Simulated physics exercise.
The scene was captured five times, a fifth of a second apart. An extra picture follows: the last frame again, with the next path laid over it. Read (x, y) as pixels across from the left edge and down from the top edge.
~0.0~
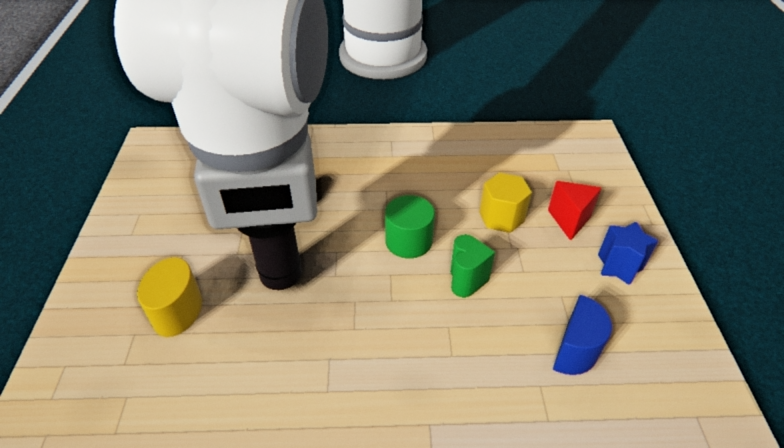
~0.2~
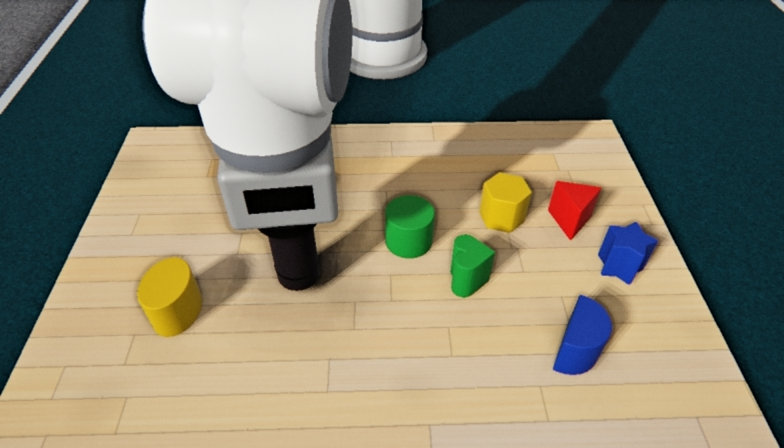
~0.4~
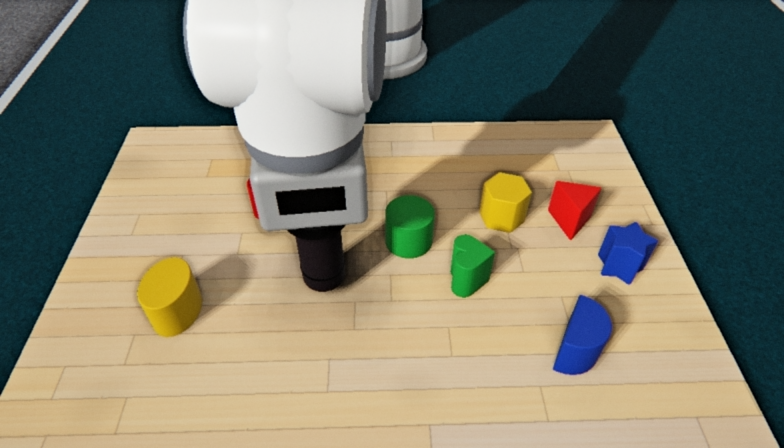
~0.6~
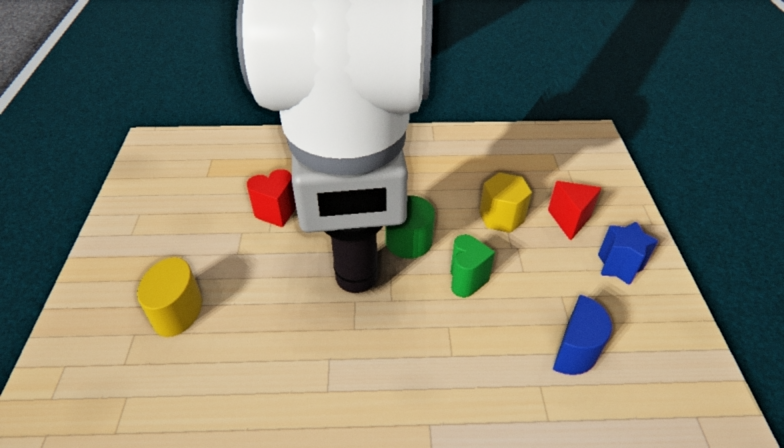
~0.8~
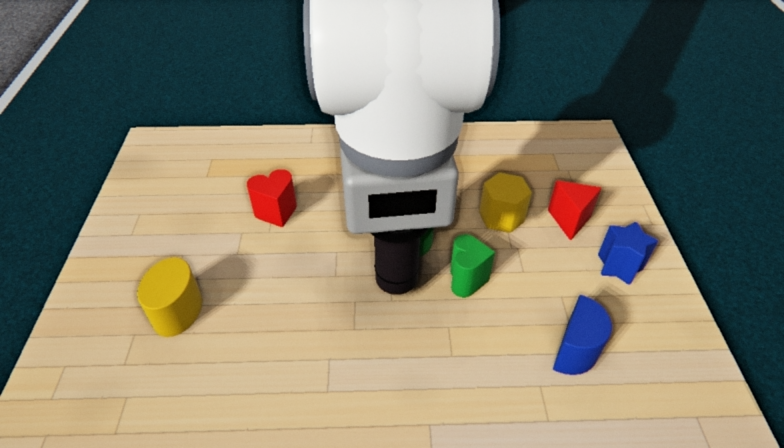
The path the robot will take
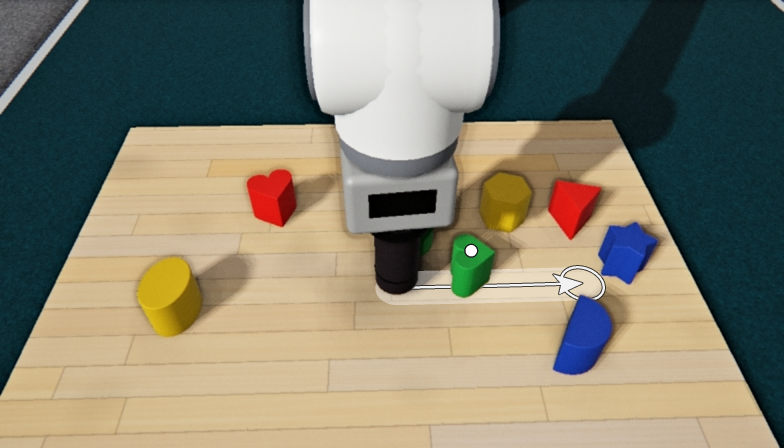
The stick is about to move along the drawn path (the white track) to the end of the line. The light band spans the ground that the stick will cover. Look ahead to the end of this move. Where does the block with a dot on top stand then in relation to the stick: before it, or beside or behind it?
Shed along the way.
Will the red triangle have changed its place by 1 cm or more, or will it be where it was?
Once the path is done, it remains where it sat before.
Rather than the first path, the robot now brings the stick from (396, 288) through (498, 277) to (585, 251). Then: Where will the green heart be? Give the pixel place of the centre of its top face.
Its top centre is at about (628, 215).
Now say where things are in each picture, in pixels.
The first picture shows lower end of the stick at (281, 275), tops of blocks, green heart at (471, 251), red triangle at (579, 192), blue star-shaped block at (633, 237).
The second picture shows stick at (299, 275), blocks as before.
The third picture shows stick at (324, 276), blocks as before.
The fourth picture shows stick at (357, 278), blocks as before.
The fifth picture shows stick at (397, 279), green heart at (471, 251), red triangle at (579, 192), blue star-shaped block at (633, 237).
The drawn path runs in a line from (396, 288) to (582, 283); the dot is on the green heart.
On the path given first. One third of the way, stick at (461, 278); green heart at (496, 245), turned 30° anticlockwise.
Two thirds of the way, stick at (523, 276); green heart at (553, 239), turned 40° anticlockwise.
At the end, stick at (586, 274); green heart at (585, 227), turned 95° anticlockwise; red triangle not moved; blue star-shaped block not moved.
